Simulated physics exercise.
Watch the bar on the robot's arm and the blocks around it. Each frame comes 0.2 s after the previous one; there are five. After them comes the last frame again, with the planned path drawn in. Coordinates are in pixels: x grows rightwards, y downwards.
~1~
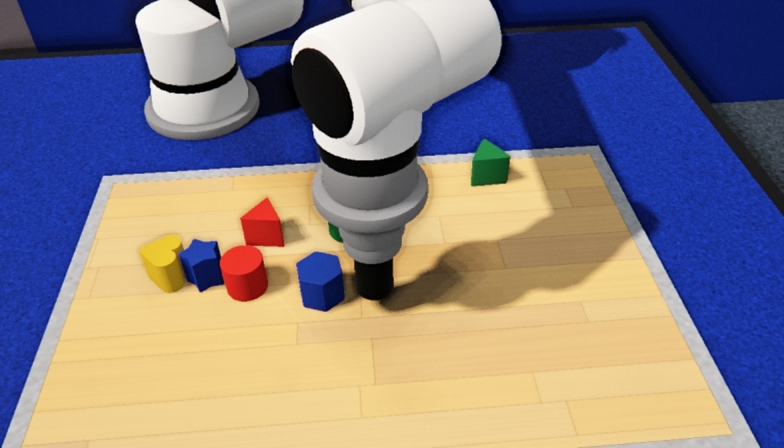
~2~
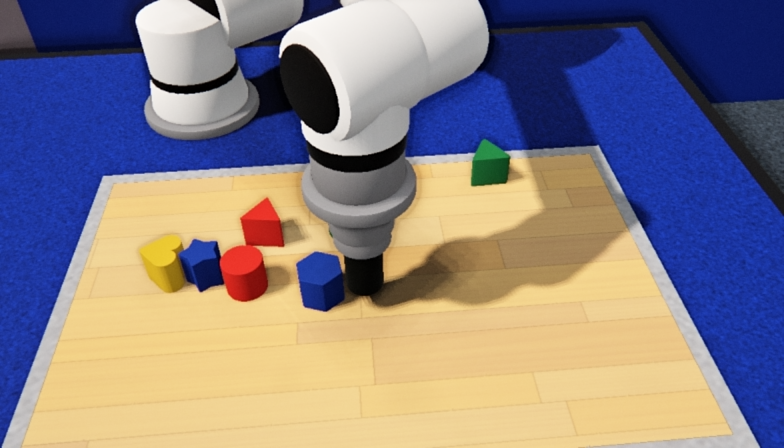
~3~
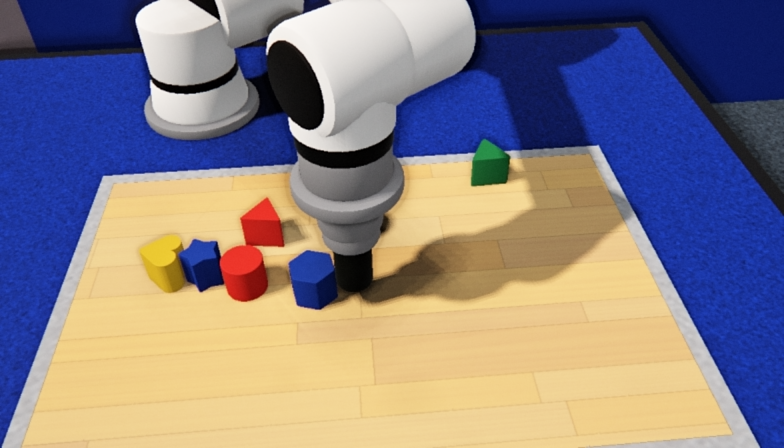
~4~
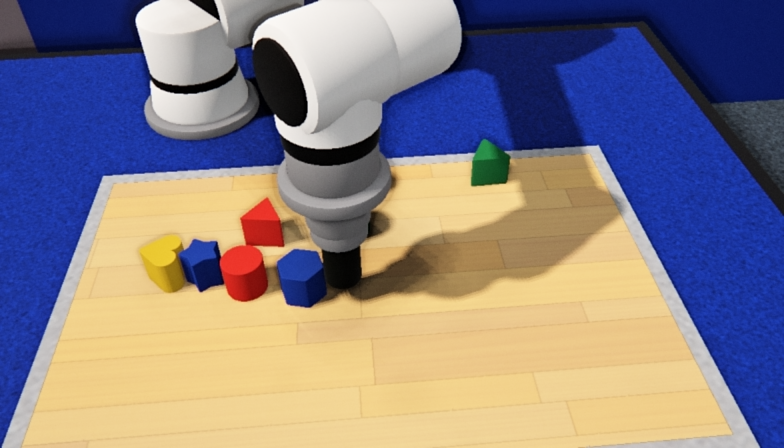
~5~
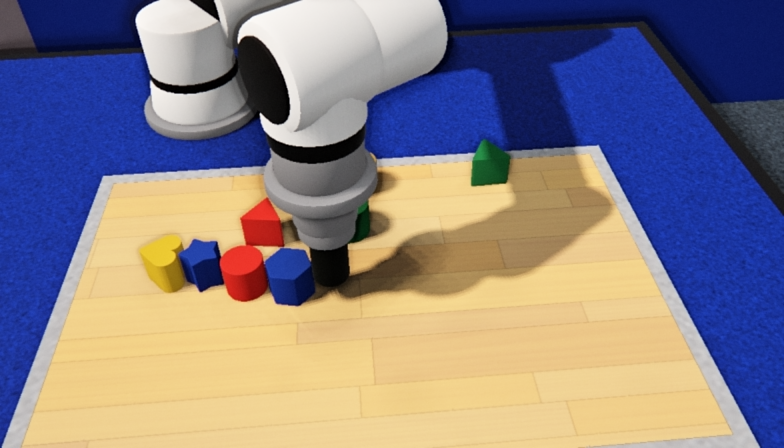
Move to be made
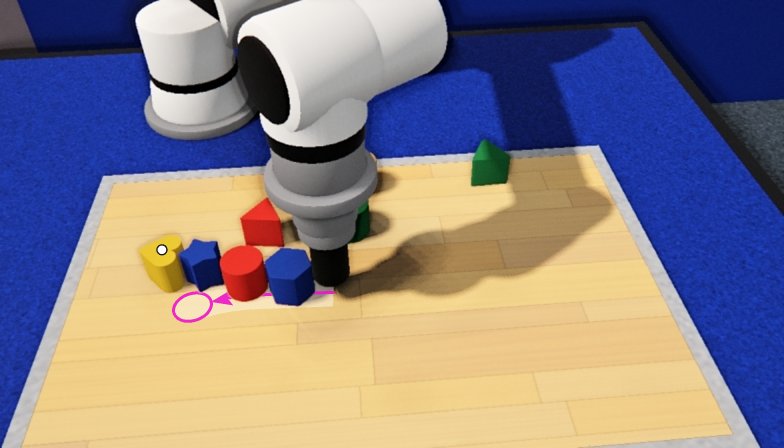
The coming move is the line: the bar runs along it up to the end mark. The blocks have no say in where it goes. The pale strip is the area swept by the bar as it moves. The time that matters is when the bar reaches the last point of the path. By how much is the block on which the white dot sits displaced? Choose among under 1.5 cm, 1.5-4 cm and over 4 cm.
It moves quite far, over 4 cm.
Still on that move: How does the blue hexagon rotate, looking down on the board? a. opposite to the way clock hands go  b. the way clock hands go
b: The way clock hands go.
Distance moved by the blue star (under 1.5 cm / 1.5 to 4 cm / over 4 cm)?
The largest band: Over 4 cm.
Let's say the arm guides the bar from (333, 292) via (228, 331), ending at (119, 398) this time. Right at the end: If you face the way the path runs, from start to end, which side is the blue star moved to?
The answer is right.
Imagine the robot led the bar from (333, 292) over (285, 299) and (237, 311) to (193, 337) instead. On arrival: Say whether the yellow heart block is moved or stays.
The block moves away from its spot.
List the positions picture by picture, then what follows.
The first frame shows bar tip at (375, 288); block tops, yellow heart block at (162, 250); blue star at (200, 251); red disc at (241, 259); blue hexagon at (319, 267).
The second frame shows bar at (365, 284); blocks unchanged.
The third frame shows bar at (355, 280); blue hexagon at (311, 266).
The fourth frame shows bar at (343, 277); blue hexagon at (300, 264).
The fifth frame shows bar at (332, 275); yellow heart block at (162, 250); blue star at (200, 251); red disc at (241, 259); blue hexagon at (288, 263).
Path on the board, from (333, 292) via (287, 294) and (240, 296), ending at (193, 307); the dot is on the yellow heart block.
What follows on the original path. One third of the way, bar at (284, 277); yellow heart block at (141, 246); blue star at (172, 248), turned 30° clockwise; red disc at (202, 257); blue hexagon at (246, 255), turned 30° clockwise.
Two thirds of the way, bar at (235, 279); yellow heart block at (104, 242), turned 20° anticlockwise; blue star at (136, 241), turned 20° clockwise; red disc at (169, 245); blue hexagon at (211, 248), turned 75° clockwise.
At the end, bar at (187, 290); yellow heart block at (98, 242), turned 25° anticlockwise; blue star at (130, 239), turned 15° clockwise; red disc at (164, 242); blue hexagon at (204, 246), turned 100° clockwise.
